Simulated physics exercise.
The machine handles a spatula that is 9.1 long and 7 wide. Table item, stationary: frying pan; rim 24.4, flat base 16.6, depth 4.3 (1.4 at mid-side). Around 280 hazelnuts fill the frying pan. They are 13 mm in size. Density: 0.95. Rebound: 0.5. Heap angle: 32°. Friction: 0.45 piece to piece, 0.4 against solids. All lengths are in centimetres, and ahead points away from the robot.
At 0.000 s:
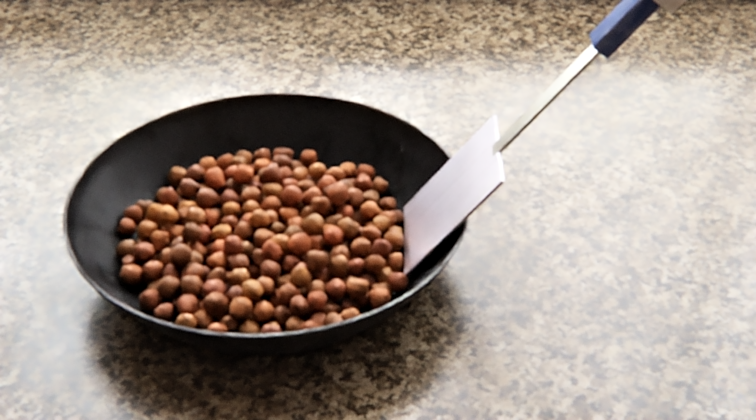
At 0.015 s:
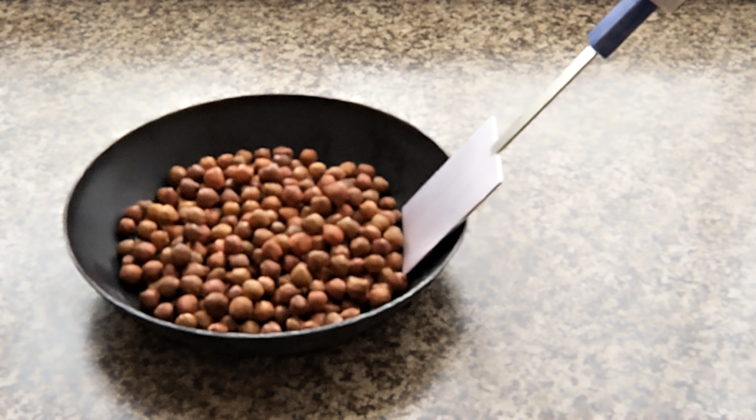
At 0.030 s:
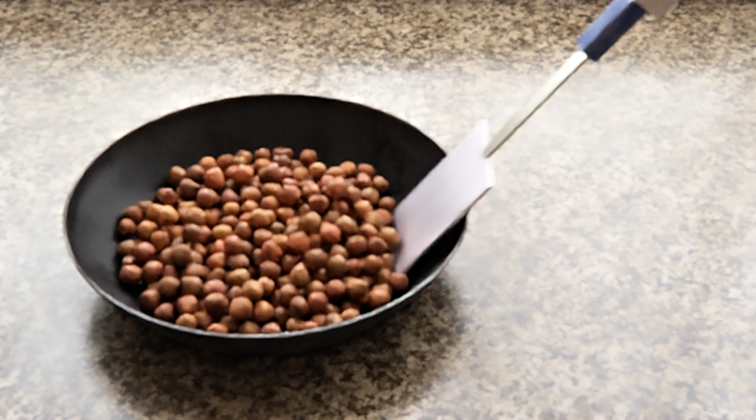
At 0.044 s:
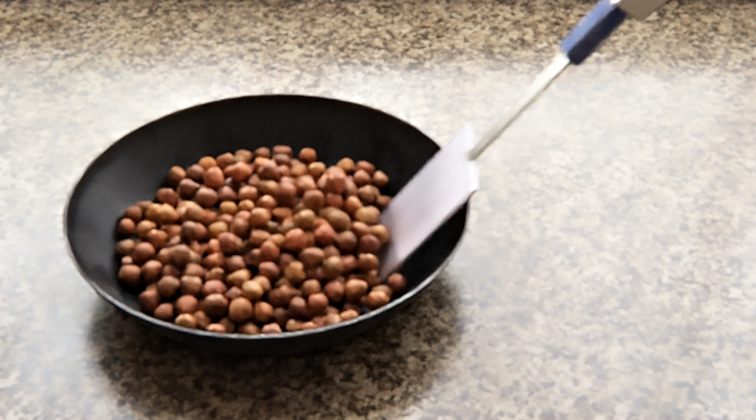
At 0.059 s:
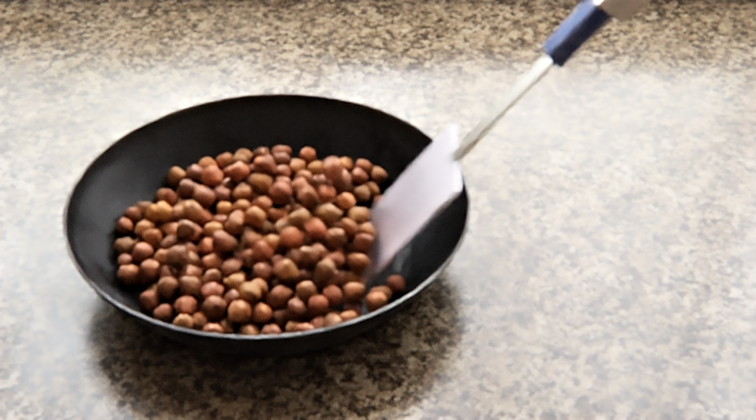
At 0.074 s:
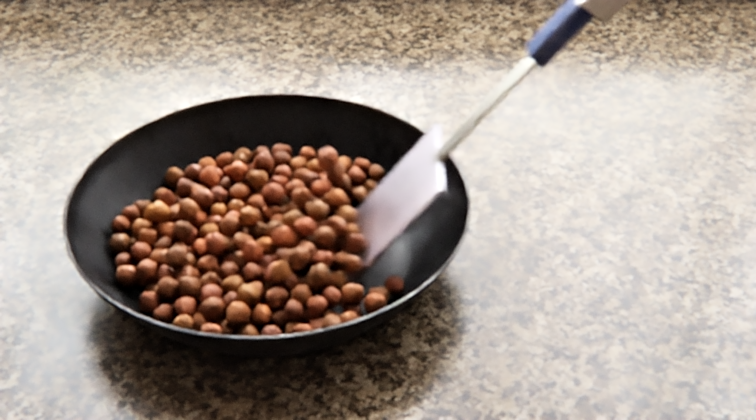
A black frying pan filled with reddish-brown hazelnuts sits left of centre on a speckled brown-and-grey stone-like countertop, seen from above at an angle. A spatula with a pale flat blade, metal shaft and dark blue grip slants in from the upper right, its blade inside the pan's right side. The spatula slides left, pushing nearby nuts into the pile and baring some dark pan behind it, while the camera stays still.
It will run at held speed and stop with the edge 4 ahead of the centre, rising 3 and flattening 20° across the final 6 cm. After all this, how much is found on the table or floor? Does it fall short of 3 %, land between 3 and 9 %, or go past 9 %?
It falls short of 3 %.
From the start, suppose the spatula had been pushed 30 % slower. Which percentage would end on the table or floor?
About 0 in a hundred.
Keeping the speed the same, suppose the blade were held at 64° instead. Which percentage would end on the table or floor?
It would come to roughly 0 percent.
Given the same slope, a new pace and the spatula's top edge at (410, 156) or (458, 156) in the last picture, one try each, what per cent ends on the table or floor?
That comes to about 5 and about 0 percent, in that order.
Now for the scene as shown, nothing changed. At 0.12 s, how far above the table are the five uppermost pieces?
Height: Approx. 4 cm.
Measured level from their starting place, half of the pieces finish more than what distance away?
About 2 centimetres.
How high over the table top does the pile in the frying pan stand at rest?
Some 5.0 cm above the table.
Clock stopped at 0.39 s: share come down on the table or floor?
Some 0 per cent of the load.
By 0.12 s, sloping 52°, highest piece 6 above the table; 282 in the frying pan.
By 0.17 s, sloping 42°, highest piece 5 above the table; 282 in the frying pan.
By 0.39 s, sloping 33°, highest piece 5 above the table; 282 in the frying pan.
By 1.44 s, sloping 33°, highest piece 5 above the table; 282 in the frying pan.
Final count, 282 in the frying pan. That is 0 % on the table or floor.
